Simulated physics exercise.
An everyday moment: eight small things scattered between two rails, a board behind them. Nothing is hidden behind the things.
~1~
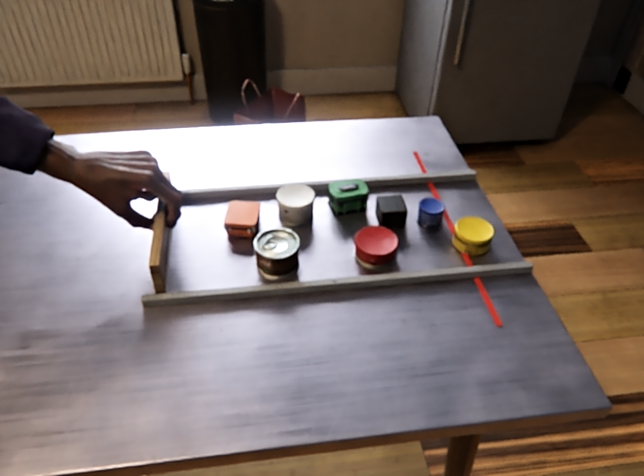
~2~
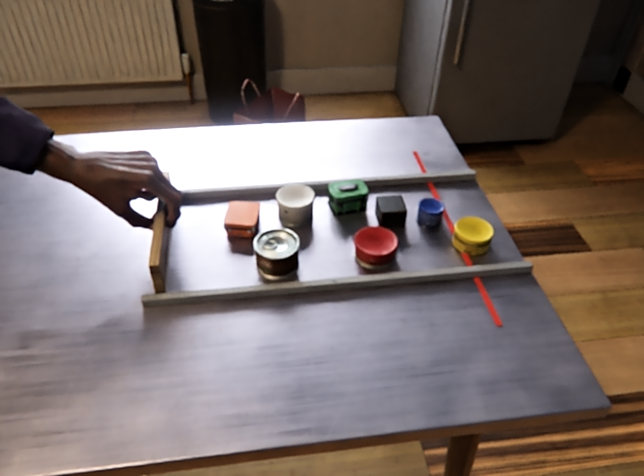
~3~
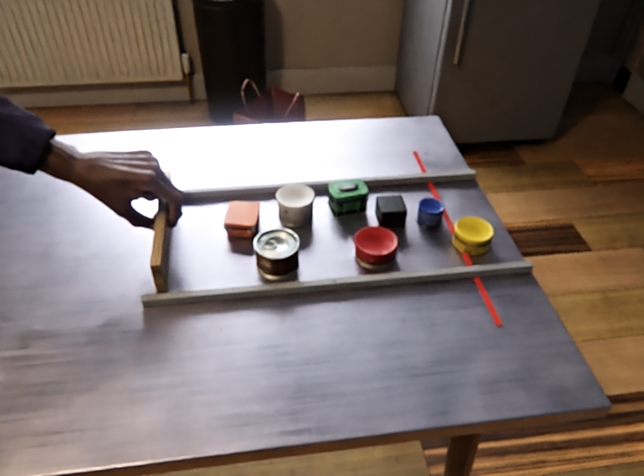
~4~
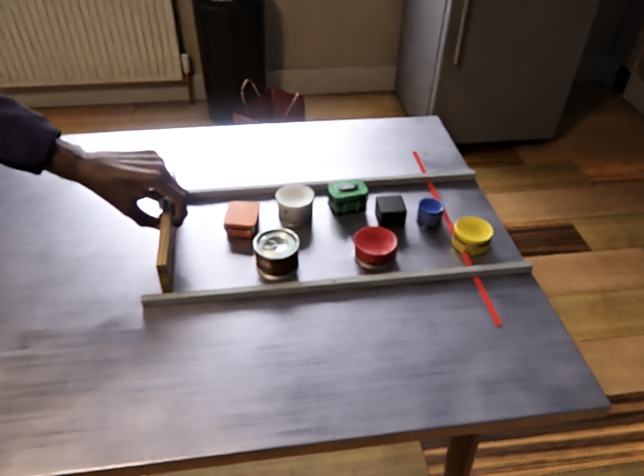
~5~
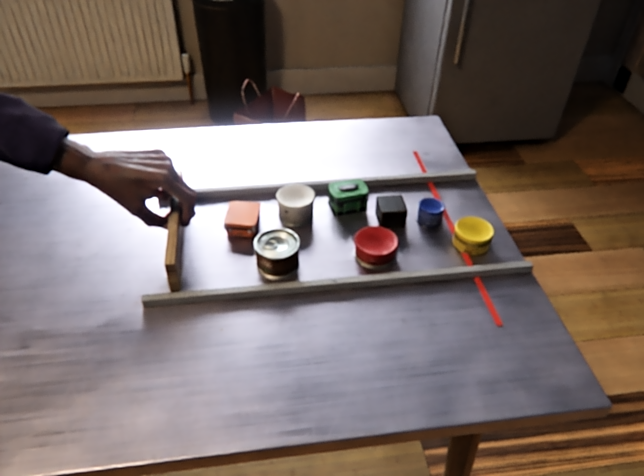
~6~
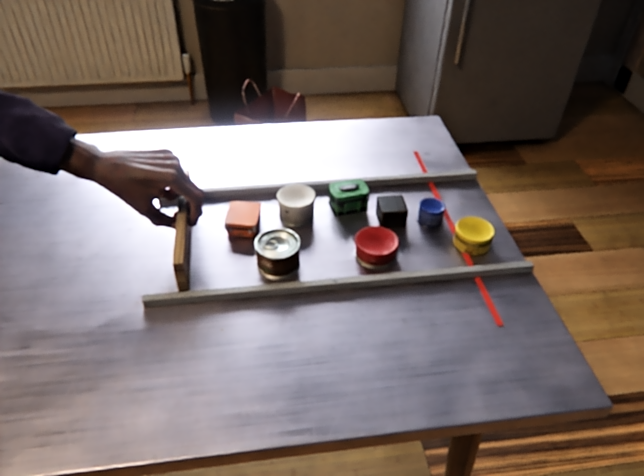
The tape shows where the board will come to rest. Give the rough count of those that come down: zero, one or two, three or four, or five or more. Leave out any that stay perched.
Here the number that fall off is three or four.
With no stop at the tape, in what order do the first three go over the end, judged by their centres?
In order: The yellow tub, the green case, the blue tub.
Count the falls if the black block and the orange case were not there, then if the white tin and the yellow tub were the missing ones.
The counts: 2 and 2.
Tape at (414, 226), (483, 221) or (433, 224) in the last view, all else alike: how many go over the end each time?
Try by try, 1, 6 and 2.
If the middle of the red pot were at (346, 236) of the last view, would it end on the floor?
From there it is kept.
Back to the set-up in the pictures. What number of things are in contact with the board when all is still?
That makes 2.
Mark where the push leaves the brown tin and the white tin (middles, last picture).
First (486, 239), then (486, 190).
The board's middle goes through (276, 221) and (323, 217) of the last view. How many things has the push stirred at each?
By then 4, and 6.
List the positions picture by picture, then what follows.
The first frame shows yellow tub (473, 236); blue tub (430, 213); black block (391, 212); board (163, 229); tape (450, 223).
The second frame shows blue tub (430, 213); orange case (243, 220).
The third frame shows black block (391, 211); green case (348, 197).
The fourth frame shows yellow tub (472, 236); red pot (375, 247).
The fifth frame shows blue tub (430, 213); board (178, 228).
The sixth frame shows yellow tub (473, 236); blue tub (431, 213); black block (392, 211); board (185, 228); tape (450, 223).
Soon after, none off yet; yellow tub at rest near (473, 236); blue tub at rest near (431, 213); black block at rest near (392, 211).
After that, none off yet; yellow tub moving near (483, 240); blue tub displaced about its own width near (460, 222); black block displaced about its own width near (430, 215).
In the end, the number that fall off is three or four; gone, green case, red pot, blue tub and yellow tub.
